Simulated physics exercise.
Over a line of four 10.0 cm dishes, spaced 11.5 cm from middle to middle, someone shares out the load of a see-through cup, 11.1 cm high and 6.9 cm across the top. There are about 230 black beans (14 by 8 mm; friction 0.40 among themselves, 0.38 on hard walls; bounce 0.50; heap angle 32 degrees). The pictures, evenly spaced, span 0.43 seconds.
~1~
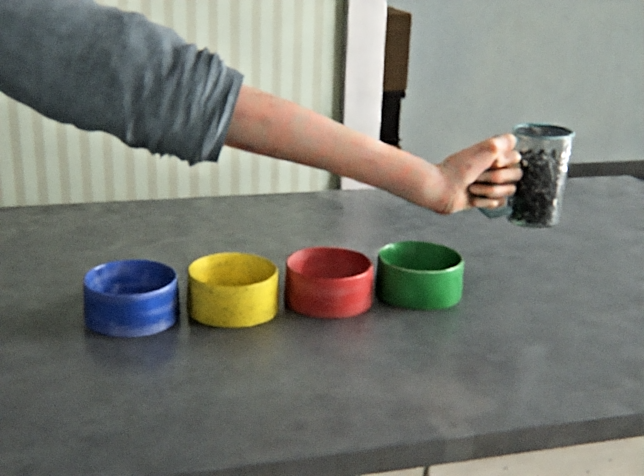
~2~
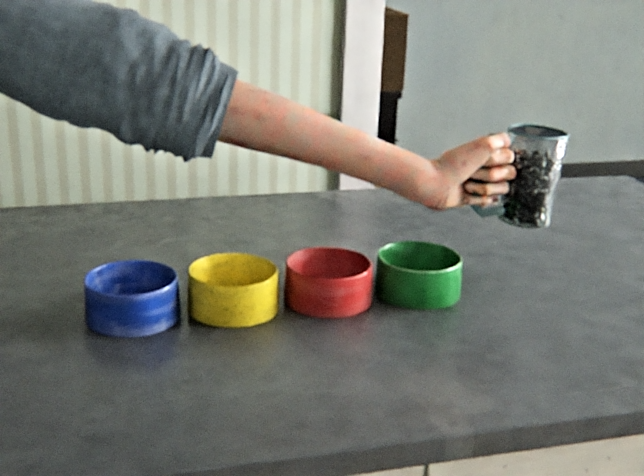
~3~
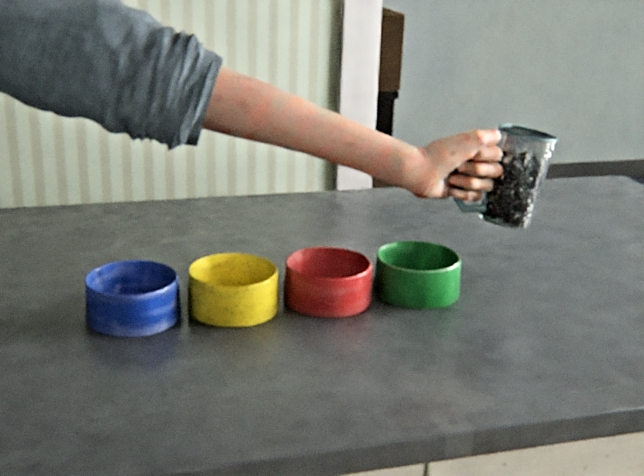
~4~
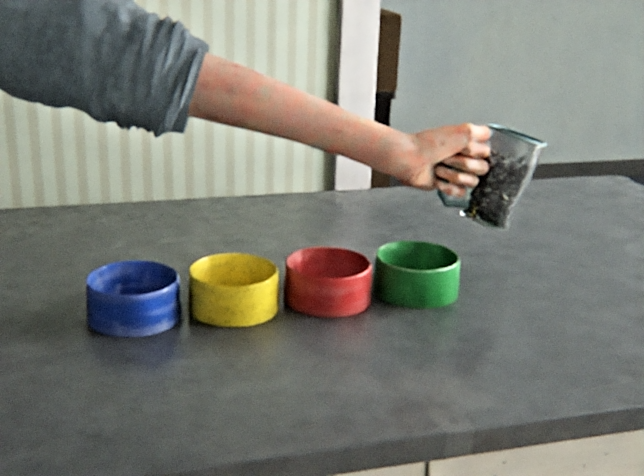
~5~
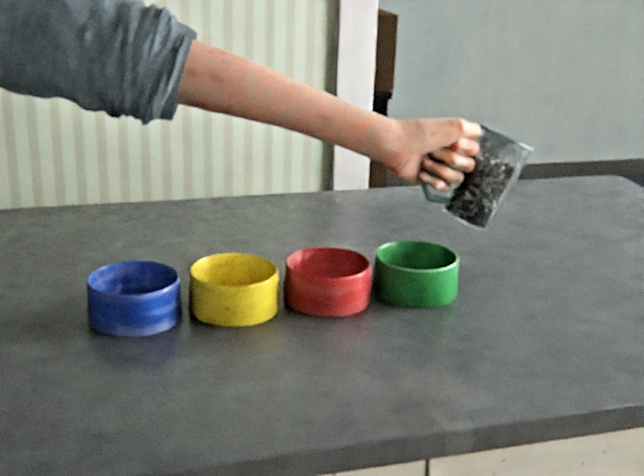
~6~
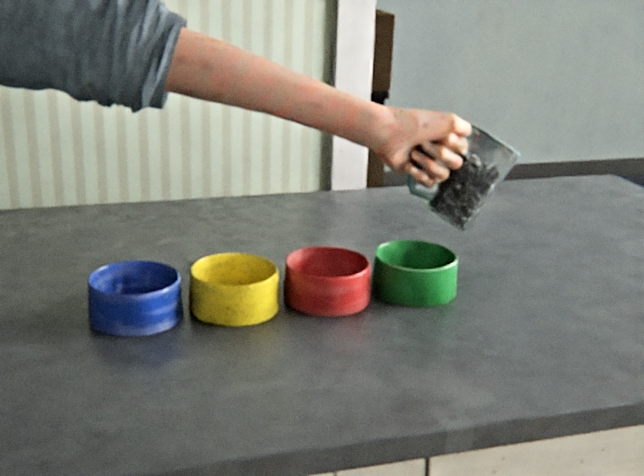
In the video, a hand holding a see-through cup of small dark pieces moves left and slightly down above a gray table, gradually tilting the cup, while four blue, yellow, red and green dishes sit still in a row.
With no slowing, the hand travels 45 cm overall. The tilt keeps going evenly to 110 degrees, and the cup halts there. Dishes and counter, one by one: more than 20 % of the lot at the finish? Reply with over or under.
Red over, blue under, green under, yellow over, counter under.
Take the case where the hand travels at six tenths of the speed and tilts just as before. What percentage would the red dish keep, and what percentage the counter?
Shares - red 20, counter 10.
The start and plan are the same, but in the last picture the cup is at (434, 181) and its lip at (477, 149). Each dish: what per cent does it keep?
Dish by dish: Red 0 per cent, blue 0 per cent, green 0 per cent, yellow 100 per cent.
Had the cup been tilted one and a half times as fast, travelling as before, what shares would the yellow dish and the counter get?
In that case the yellow dish gets 20 while the counter gets 10.
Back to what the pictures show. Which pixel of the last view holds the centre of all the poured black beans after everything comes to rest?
Estimated resting centre: Around (302, 291).
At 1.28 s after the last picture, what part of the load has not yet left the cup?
I reckon around 45 per cent.
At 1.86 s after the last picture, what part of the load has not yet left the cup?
Roughly 15 %.
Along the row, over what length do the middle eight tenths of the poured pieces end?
Length: About 15 cm.
Then, 0.77 s after the last picture, tilt 96 degrees; cup holds 100 %.
Then, 1.28 s after the last picture, tilt 110 degrees; cup holds 45 %, red 50 %.
Then, 1.86 s after the last picture, tilt 110 degrees; cup holds 15 %, red 50 %, yellow 25 %.
In the end, red 50 %, blue 0 %, green 0 %, yellow 40 %, counter 10 %.
